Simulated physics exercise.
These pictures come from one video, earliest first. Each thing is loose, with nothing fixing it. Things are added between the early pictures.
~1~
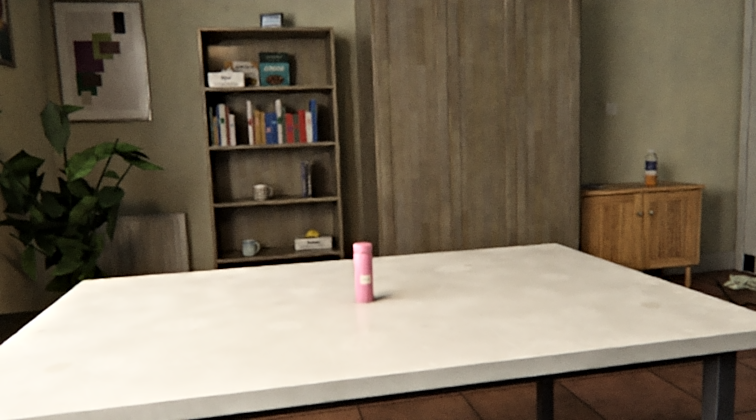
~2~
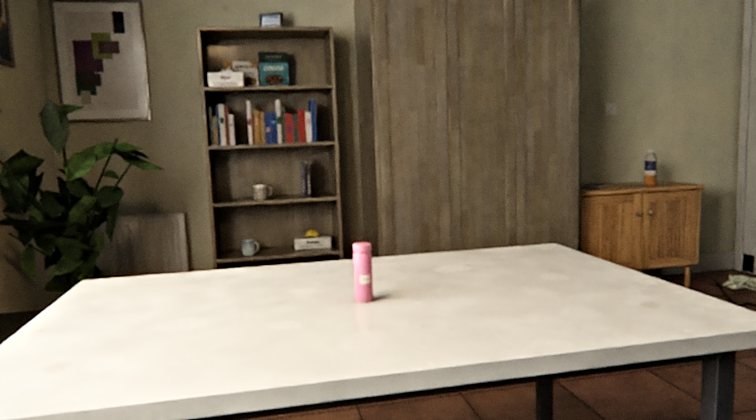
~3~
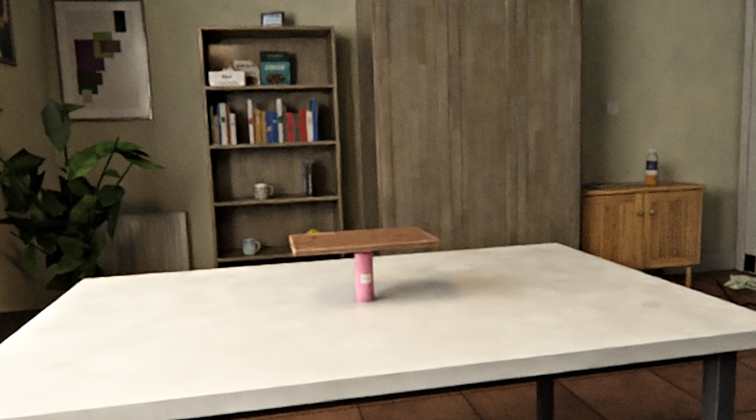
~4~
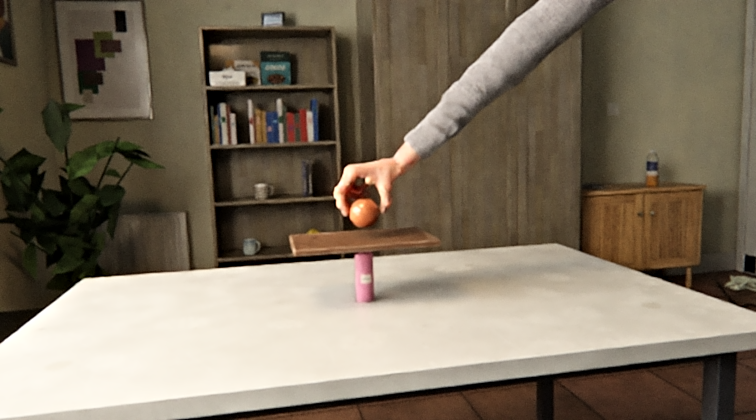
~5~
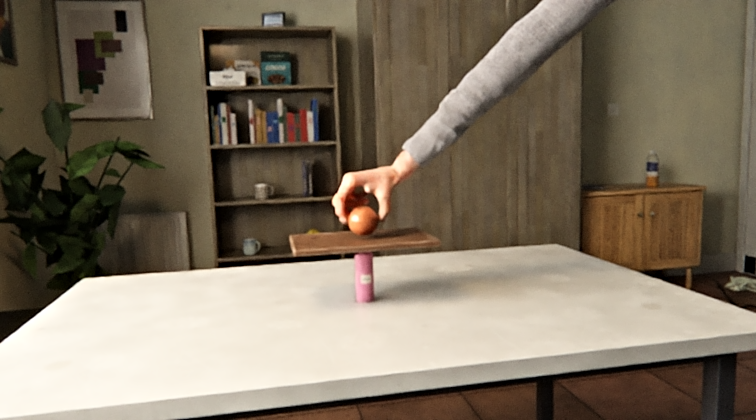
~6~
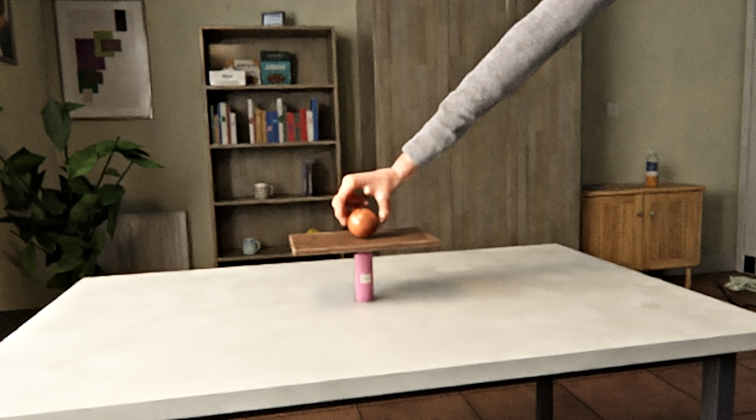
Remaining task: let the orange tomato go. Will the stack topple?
No, it stays put.
Then, 0.10 s on from there, no change.
Then, 0.40 s on from there, orange tomato resting near (363, 223).
In the end, all 3 unmoved. At the end, from the last picture's camera, orange tomato near (363, 223). The stack keeps its balance.
